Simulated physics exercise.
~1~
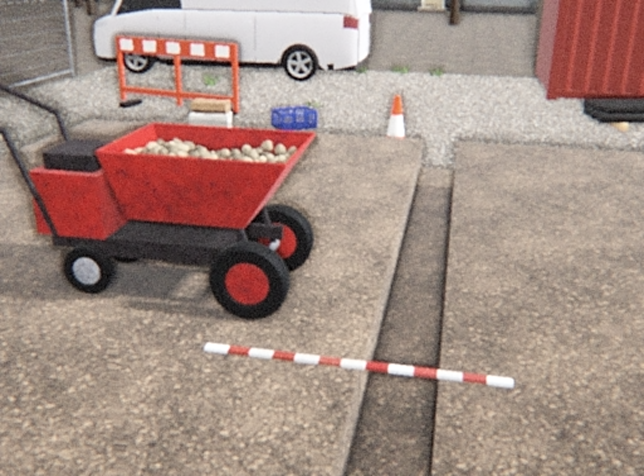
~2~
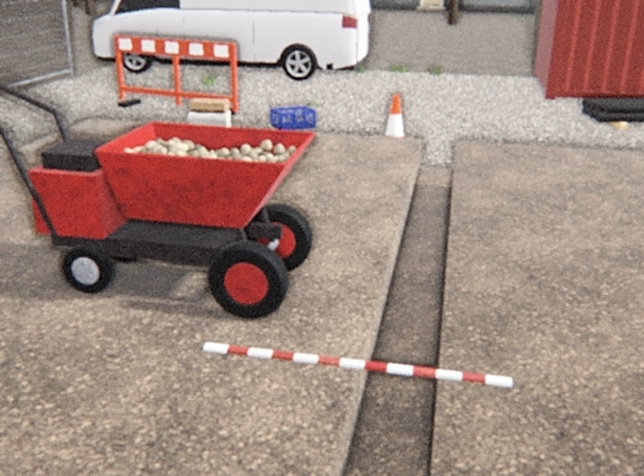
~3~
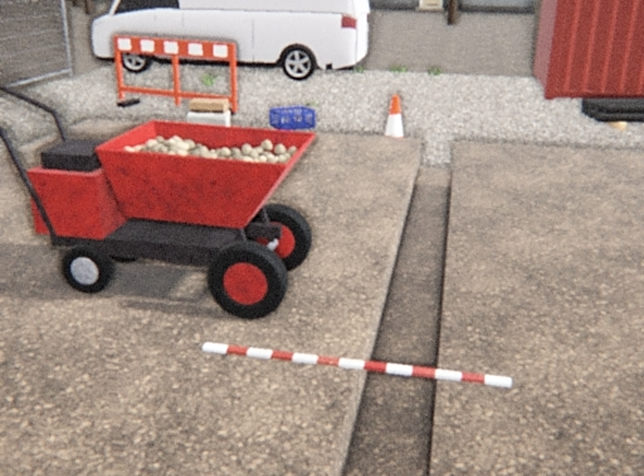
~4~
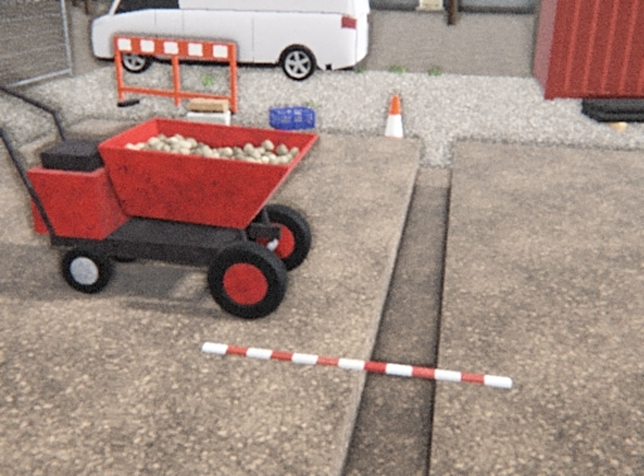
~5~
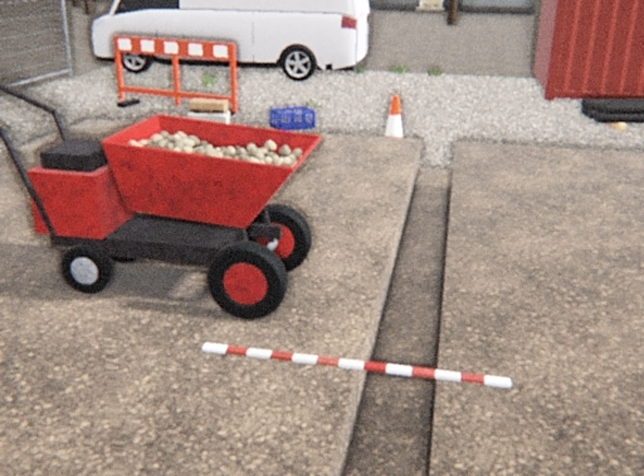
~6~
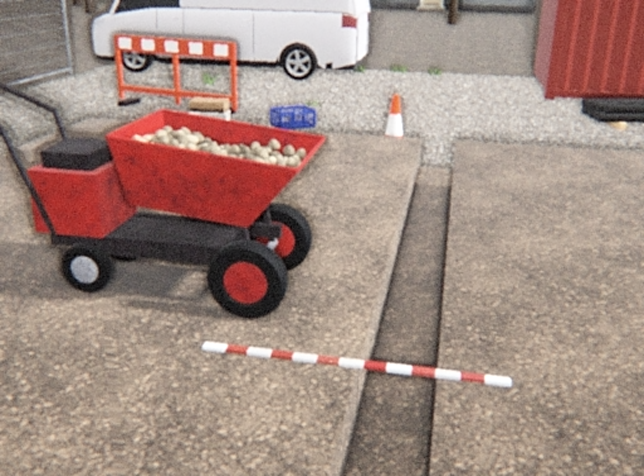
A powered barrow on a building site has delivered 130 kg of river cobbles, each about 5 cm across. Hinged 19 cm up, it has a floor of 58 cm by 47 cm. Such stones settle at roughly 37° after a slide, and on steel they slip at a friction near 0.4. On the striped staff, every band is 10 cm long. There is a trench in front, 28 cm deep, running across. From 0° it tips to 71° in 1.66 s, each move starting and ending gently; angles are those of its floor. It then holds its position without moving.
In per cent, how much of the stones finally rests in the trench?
Roughly 91 per cent of them.
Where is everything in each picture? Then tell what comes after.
In the first frame, the tray is at 0°, its lip at (285, 166); the top of the load is at (224, 150).
In the second frame, the tray is at 0°, its lip at (285, 166); the top of the load is at (219, 149).
In the third frame, lip at (286, 166), floor tilted 1°, highest stones at (219, 148).
In the fourth frame, lip at (288, 168), floor tilted 2°, highest stones at (184, 147).
In the fifth frame, the tray is at 4°, its lip at (292, 170); the top of the load is at (185, 143).
In the sixth frame, the tray is at 6°, its lip at (297, 171); the top of the load is at (176, 137).
Then, 0.9 s after the last picture the floor is at 60°, 100 % in the tray; the foremost stones are at (377, 242).
Then, 1.5 s after the last picture the floor is at 71°, 64 % in the tray, 32 % in the trench, 4 % past the trench; the foremost stones are at (484, 321).
Then, 1.8 s after the last picture the floor is at 71°, 34 % in the tray, 56 % in the trench, 9 % past the trench; the foremost stones are at (540, 317).
Then, 3.8 s after the last picture the floor is at 71°, 0 % in the tray, 91 % in the trench, 9 % past the trench; the foremost stones are at (561, 319).
